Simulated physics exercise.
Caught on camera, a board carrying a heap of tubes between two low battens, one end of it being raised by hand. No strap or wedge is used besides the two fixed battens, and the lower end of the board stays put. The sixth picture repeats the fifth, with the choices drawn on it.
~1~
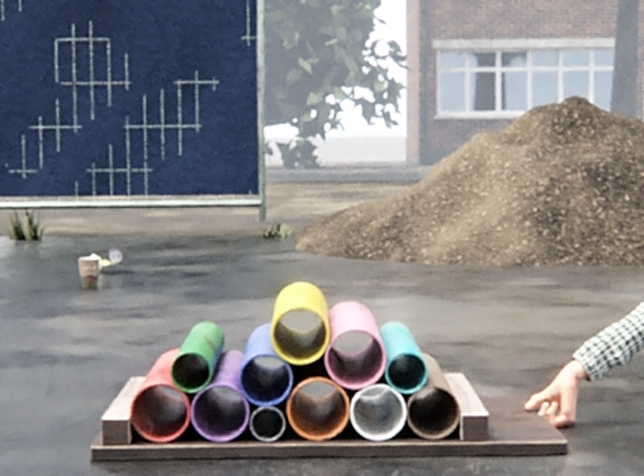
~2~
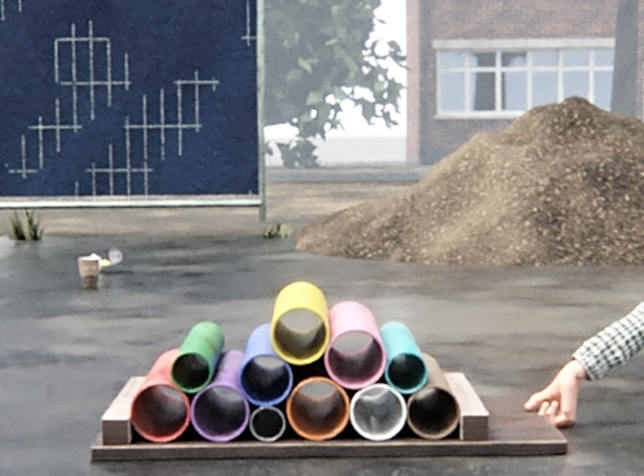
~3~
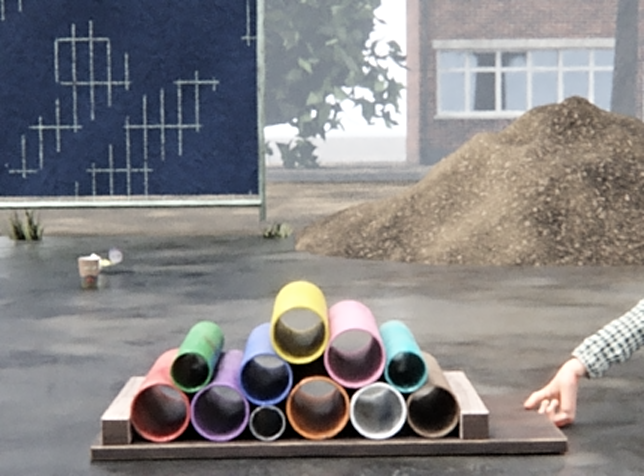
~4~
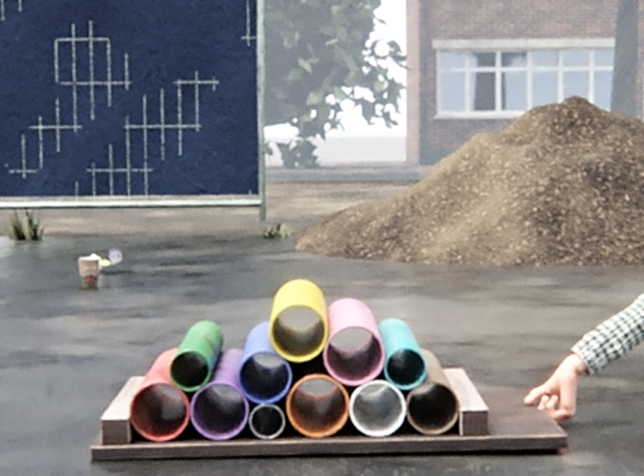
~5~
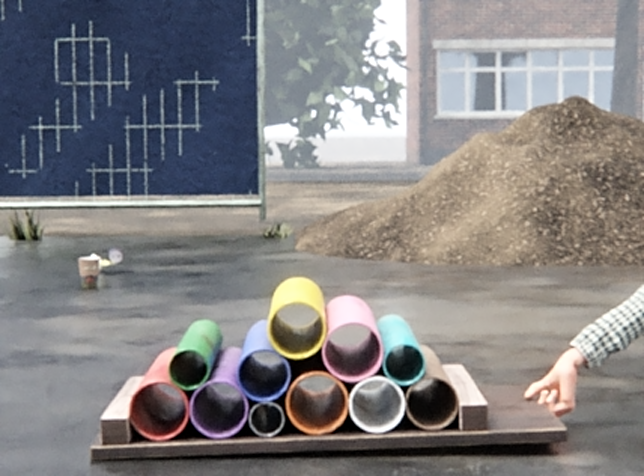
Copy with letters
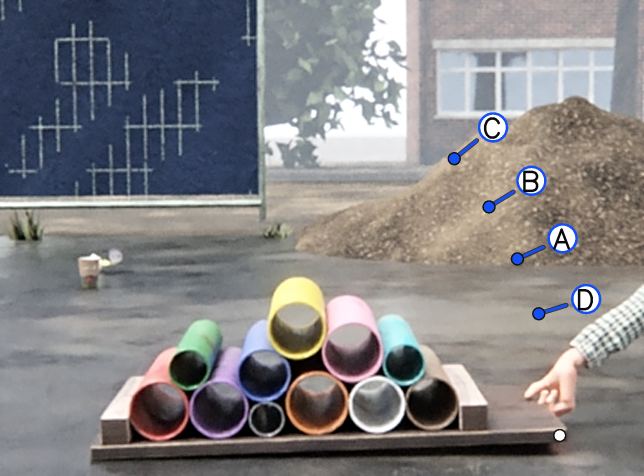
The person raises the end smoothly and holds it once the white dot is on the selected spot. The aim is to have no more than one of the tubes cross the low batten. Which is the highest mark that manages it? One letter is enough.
Stop at B.
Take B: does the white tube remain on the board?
Yes, with B.
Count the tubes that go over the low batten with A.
With A, none.
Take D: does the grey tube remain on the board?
Yes.
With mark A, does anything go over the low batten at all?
No, at A.
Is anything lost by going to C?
Yes, at C.
On the marked copy, A at (518, 259); B at (489, 207); C at (454, 159); D at (539, 313); the white dot at (560, 435).
Following B. Soon after the start, board at 18°.
Later, board at 31°.
In the end, board at 31°, none over the low batten.
As for the rest, A none over the low batten; C three over the low batten (pink, yellow, green); D none over the low batten.
